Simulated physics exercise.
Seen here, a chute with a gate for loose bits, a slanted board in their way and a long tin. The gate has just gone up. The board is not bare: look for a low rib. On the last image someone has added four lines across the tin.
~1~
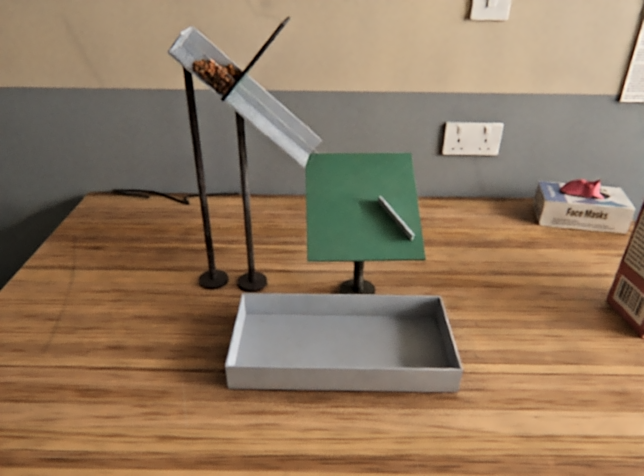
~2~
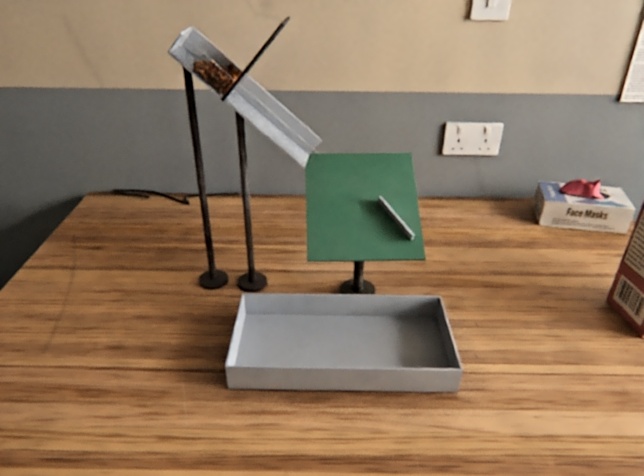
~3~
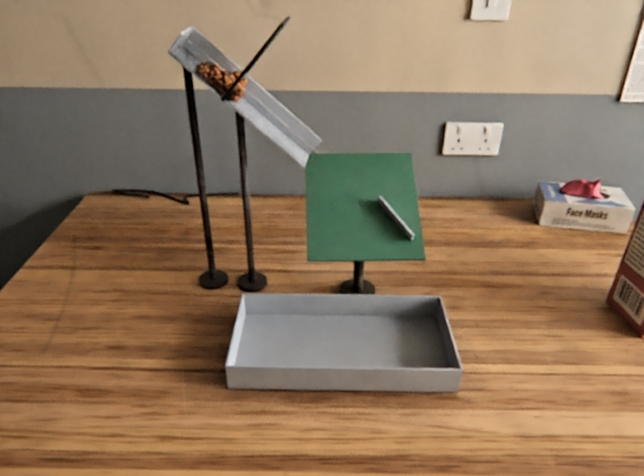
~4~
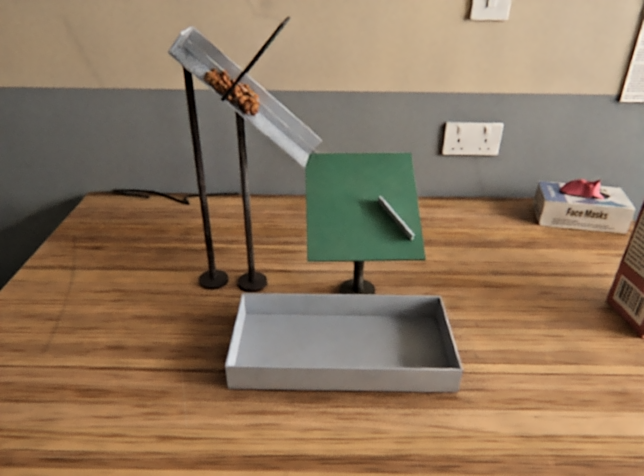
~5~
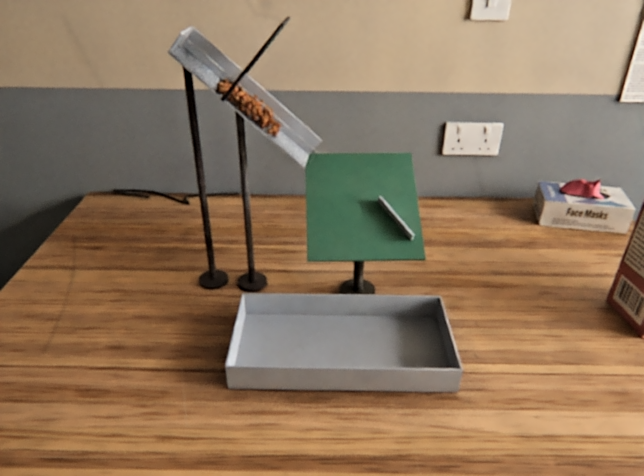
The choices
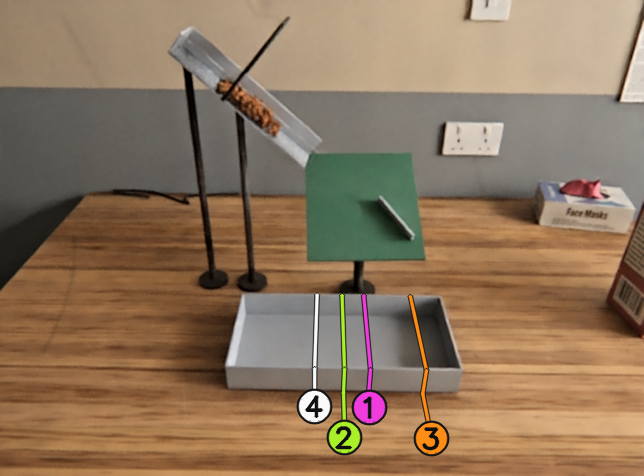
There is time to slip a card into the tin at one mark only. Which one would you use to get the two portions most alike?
The best line is 3.
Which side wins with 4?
More lands on the right.
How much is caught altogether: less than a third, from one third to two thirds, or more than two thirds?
More than two thirds.
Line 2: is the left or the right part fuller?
The right side.
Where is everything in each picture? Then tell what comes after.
The first picture shows load behind the gate at (223, 78), cereal balls; lip of the chute at (306, 162), sloping fairly steeply.
The second picture shows middle of the board at (363, 203), tilted fairly steeply; middle of its low edge at (367, 260); of its high edge at (359, 153).
The third picture shows front corners of the tin at (226, 366) and (462, 369), empty; front of the load at (242, 93).
The fourth picture shows middle of the load at (238, 90); its front at (256, 111), about a third of the way to the lip; rib from (380, 196) to (414, 236).
The fifth picture shows middle of the load at (253, 104); its front at (277, 130), about half of the way to the lip.
On the marked copy, line 1 crosses the front rim at (370, 368); line 2 crosses the front rim at (344, 368); line 3 crosses the front rim at (426, 369); line 4 crosses the front rim at (314, 367).
For line 1, of what is caught, a small part on the left of the divider, most on the right.
For line 2, of what is caught, a stray few on the left of the divider, nearly all on the right.
For line 3, of what is caught, about a third on the left of the divider, about two thirds on the right.
For line 4, of what is caught, none on the left of the divider, all on the right.
